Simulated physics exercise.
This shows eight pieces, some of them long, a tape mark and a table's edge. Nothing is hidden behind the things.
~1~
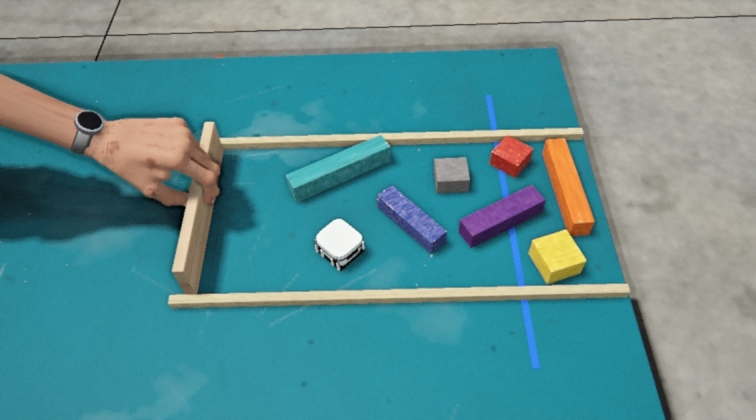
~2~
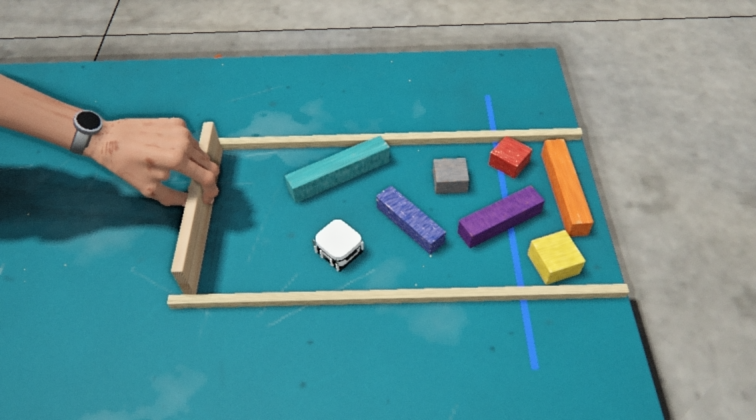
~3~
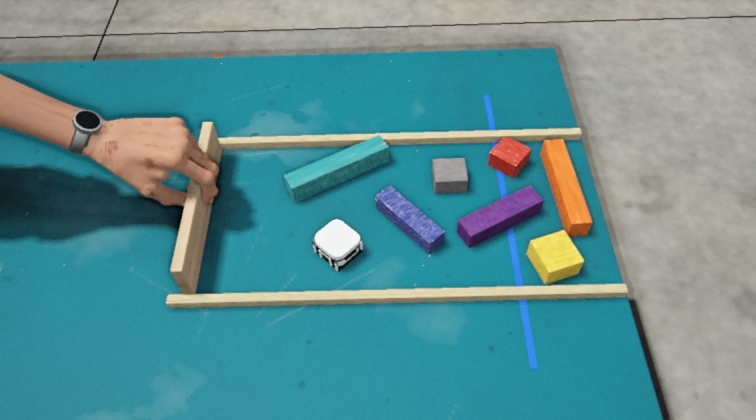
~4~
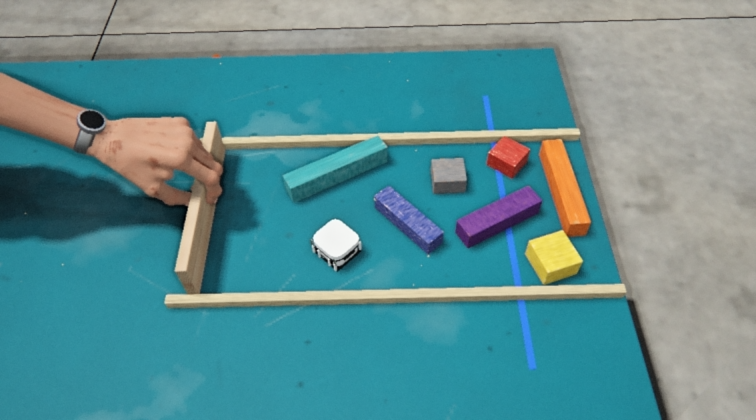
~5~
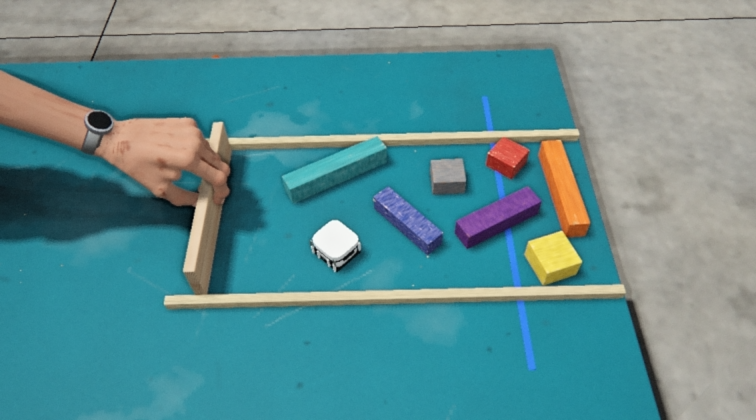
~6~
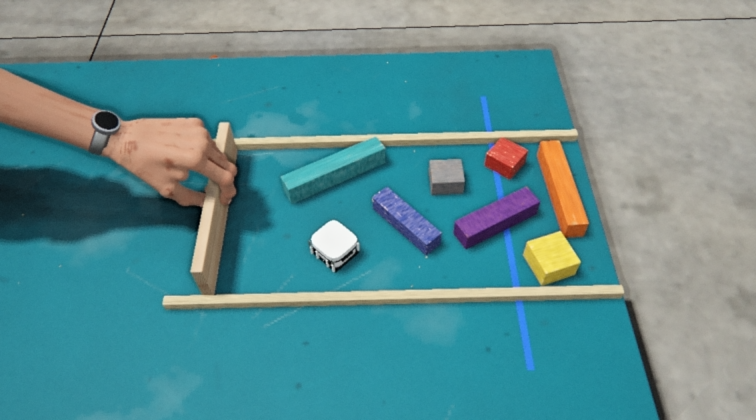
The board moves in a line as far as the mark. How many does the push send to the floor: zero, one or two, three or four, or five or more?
Outcome: The number that fall off is one or two.
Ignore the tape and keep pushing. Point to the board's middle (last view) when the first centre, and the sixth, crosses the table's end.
Its middle is around (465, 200) and later (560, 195).
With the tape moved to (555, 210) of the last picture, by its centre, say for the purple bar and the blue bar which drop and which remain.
The purple bar comes down; the blue bar survives.
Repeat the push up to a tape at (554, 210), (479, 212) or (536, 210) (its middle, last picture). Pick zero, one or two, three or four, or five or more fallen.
The falls would be three or four; one to two; 3 or 4.
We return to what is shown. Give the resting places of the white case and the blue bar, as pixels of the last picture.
Near (533, 264) and (534, 220).
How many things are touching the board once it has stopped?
It touches 3.
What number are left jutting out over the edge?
It comes to 2.
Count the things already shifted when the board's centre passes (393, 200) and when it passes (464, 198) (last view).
4 and 7.
Soon after, none off yet; orange bar at rest near (561, 187); yellow block at rest near (551, 258); red block at rest near (506, 158).
After that, none off yet; orange bar at rest near (561, 187); yellow block at rest near (551, 258); red block moving near (516, 162).
In the end, the number that fall off is one or two; gone, orange bar.
